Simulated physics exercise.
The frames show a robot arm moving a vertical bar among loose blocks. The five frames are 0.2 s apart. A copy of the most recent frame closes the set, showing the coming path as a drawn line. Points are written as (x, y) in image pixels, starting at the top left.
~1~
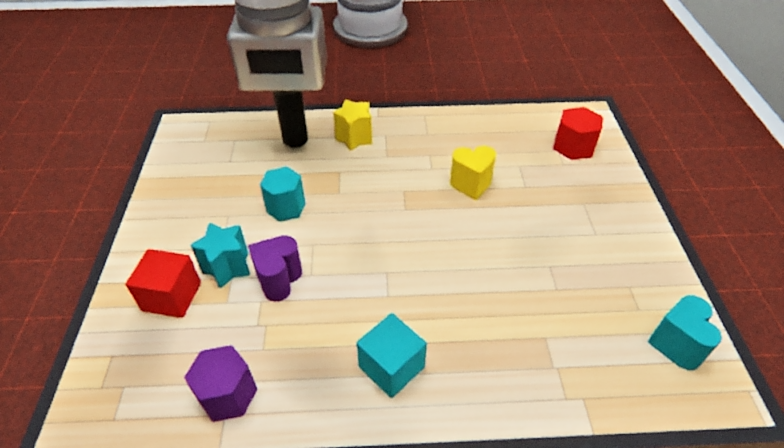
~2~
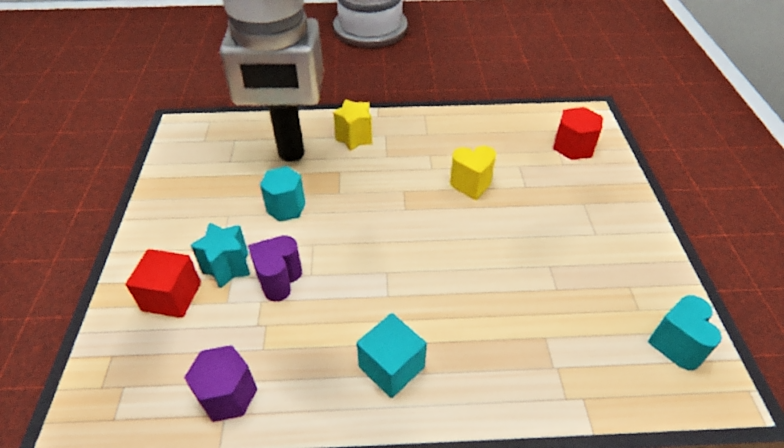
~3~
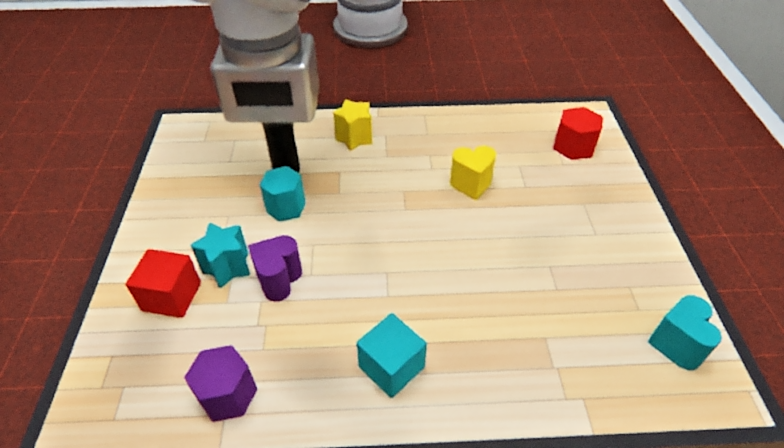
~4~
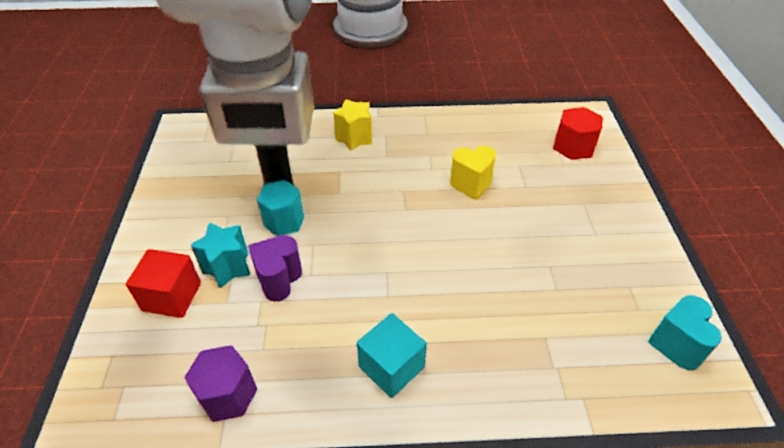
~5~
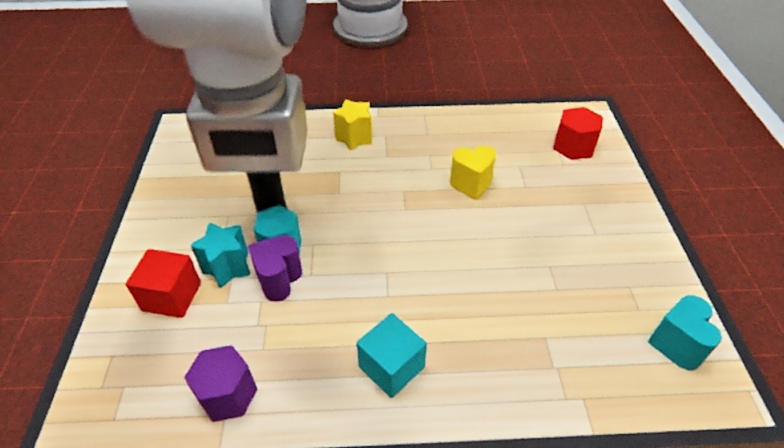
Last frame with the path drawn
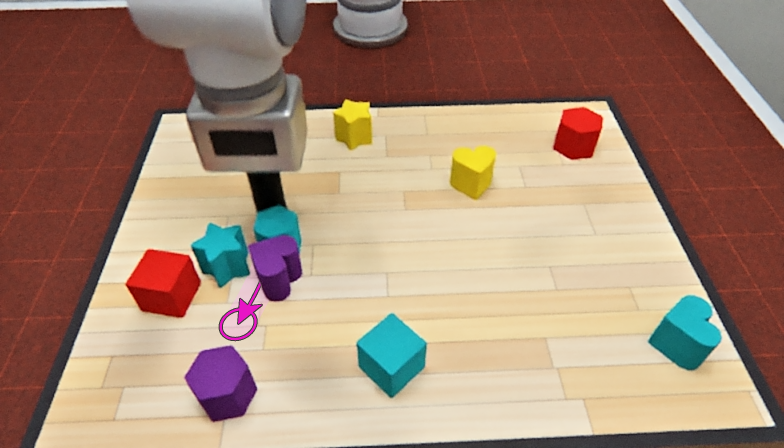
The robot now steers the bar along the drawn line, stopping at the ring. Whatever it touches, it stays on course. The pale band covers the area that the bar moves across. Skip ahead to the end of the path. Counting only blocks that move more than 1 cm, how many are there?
The push moves two blocks more than 1 cm.
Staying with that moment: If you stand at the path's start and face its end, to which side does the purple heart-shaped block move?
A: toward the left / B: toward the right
It's A.
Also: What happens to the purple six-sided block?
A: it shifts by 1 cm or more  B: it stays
I'll go with B - it stays.
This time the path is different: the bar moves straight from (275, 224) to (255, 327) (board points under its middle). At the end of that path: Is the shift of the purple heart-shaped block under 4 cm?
I believe not.
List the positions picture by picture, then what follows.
Tip of the bar (296, 140), middles of tops, purple six-sided block (216, 371), turquoise star (218, 240), purple heart-shaped block (272, 253), turquoise six-sided block (280, 179), in the first frame.
Bar (292, 153), nothing pushed, in the second frame.
Bar (287, 170), nothing pushed, in the third frame.
Bar (281, 191), turquoise six-sided block (278, 194), in the fourth frame.
Bar (273, 216), purple six-sided block (216, 371), turquoise star (218, 240), purple heart-shaped block (272, 253), turquoise six-sided block (275, 221), in the fifth frame.
The line goes from (275, 224) through (265, 271) to (238, 324).
What follows on the original path. One third of the way, bar (268, 247); purple heart-shaped block (274, 289); turquoise six-sided block (274, 253).
Two thirds of the way, bar (256, 281); purple heart-shaped block (282, 317), turned 20° clockwise; turquoise six-sided block (278, 280), turned 35° anticlockwise.
At the end, bar (236, 317); purple six-sided block unmoved; turquoise star unmoved; purple heart-shaped block (284, 320), turned 15° clockwise; turquoise six-sided block (281, 283), turned 35° anticlockwise.
